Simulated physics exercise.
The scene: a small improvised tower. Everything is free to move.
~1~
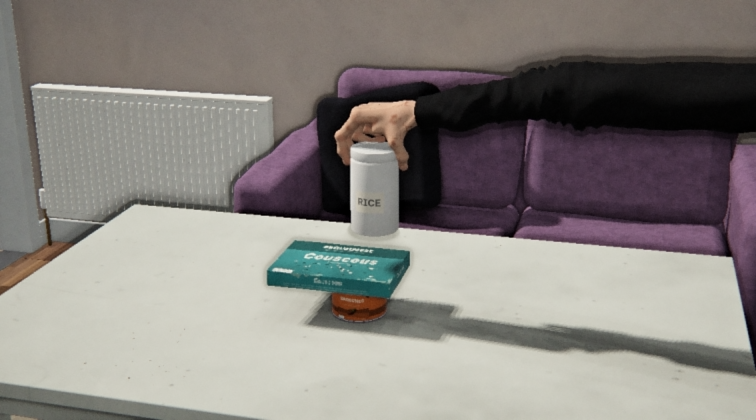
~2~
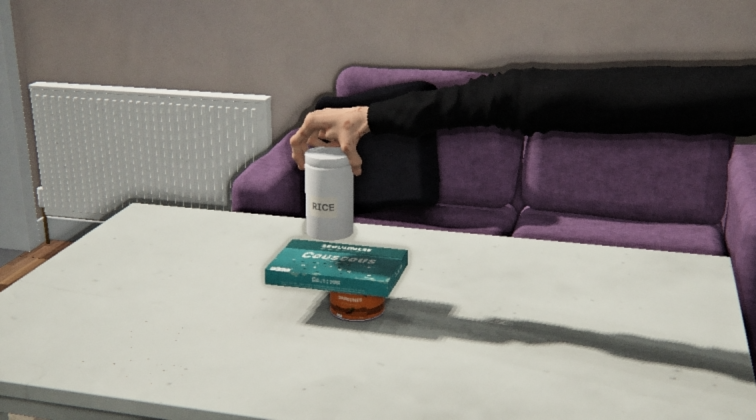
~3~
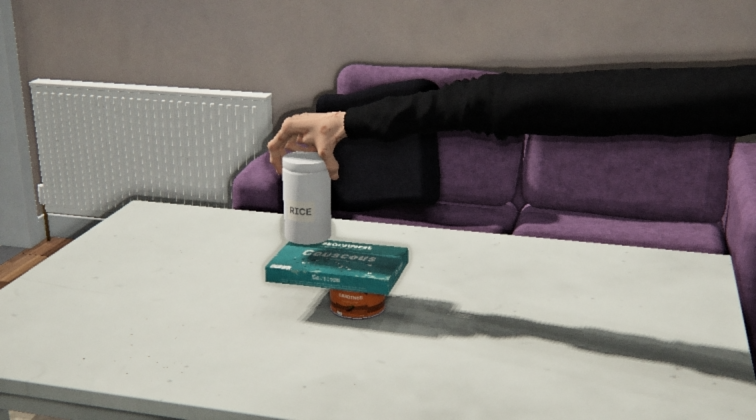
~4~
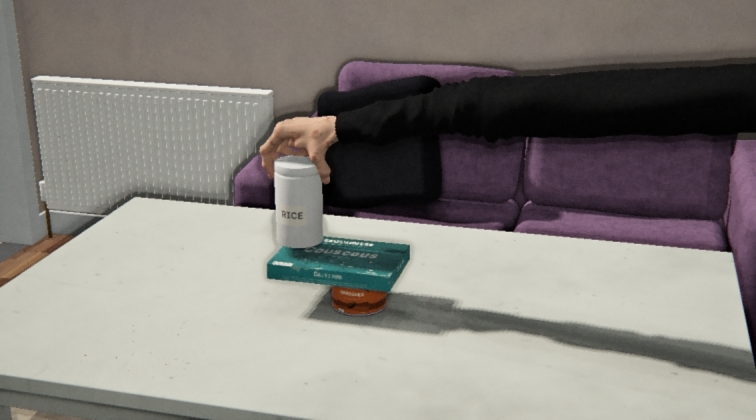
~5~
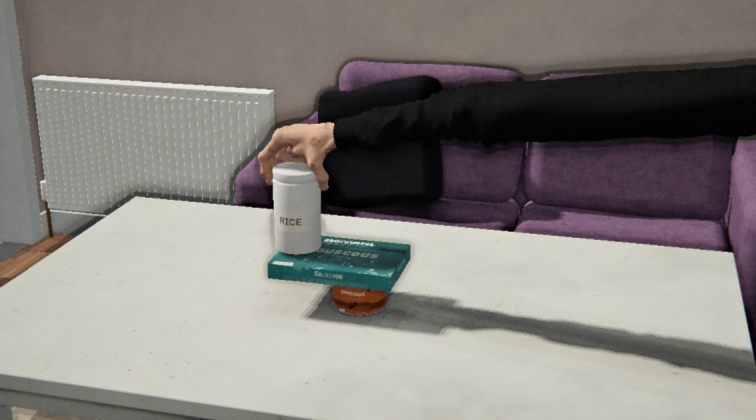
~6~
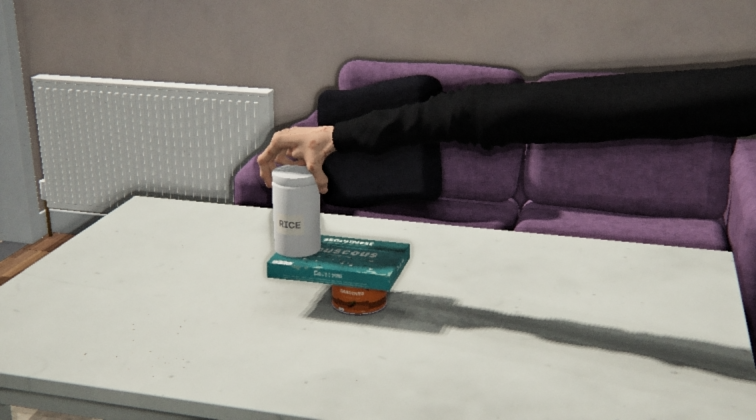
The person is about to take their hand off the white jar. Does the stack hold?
As it turns out, it loses its balance.
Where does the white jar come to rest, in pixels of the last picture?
Around (197, 266).
Then, 0.30 s later than the last frame, white jar now fallen; turquoise packet tilted by 40°.
Then, 0.50 s later than the last frame, turquoise packet tilted by 28°; orange tub moved a little.
Then, 0.60 s later than the last frame, turquoise packet tilted by 23°; orange tub moved a little.
When it is over, fallen, turquoise packet and white jar; orange tub as before. End places, in pixels of the last picture, white jar near (197, 266). The stack comes apart.
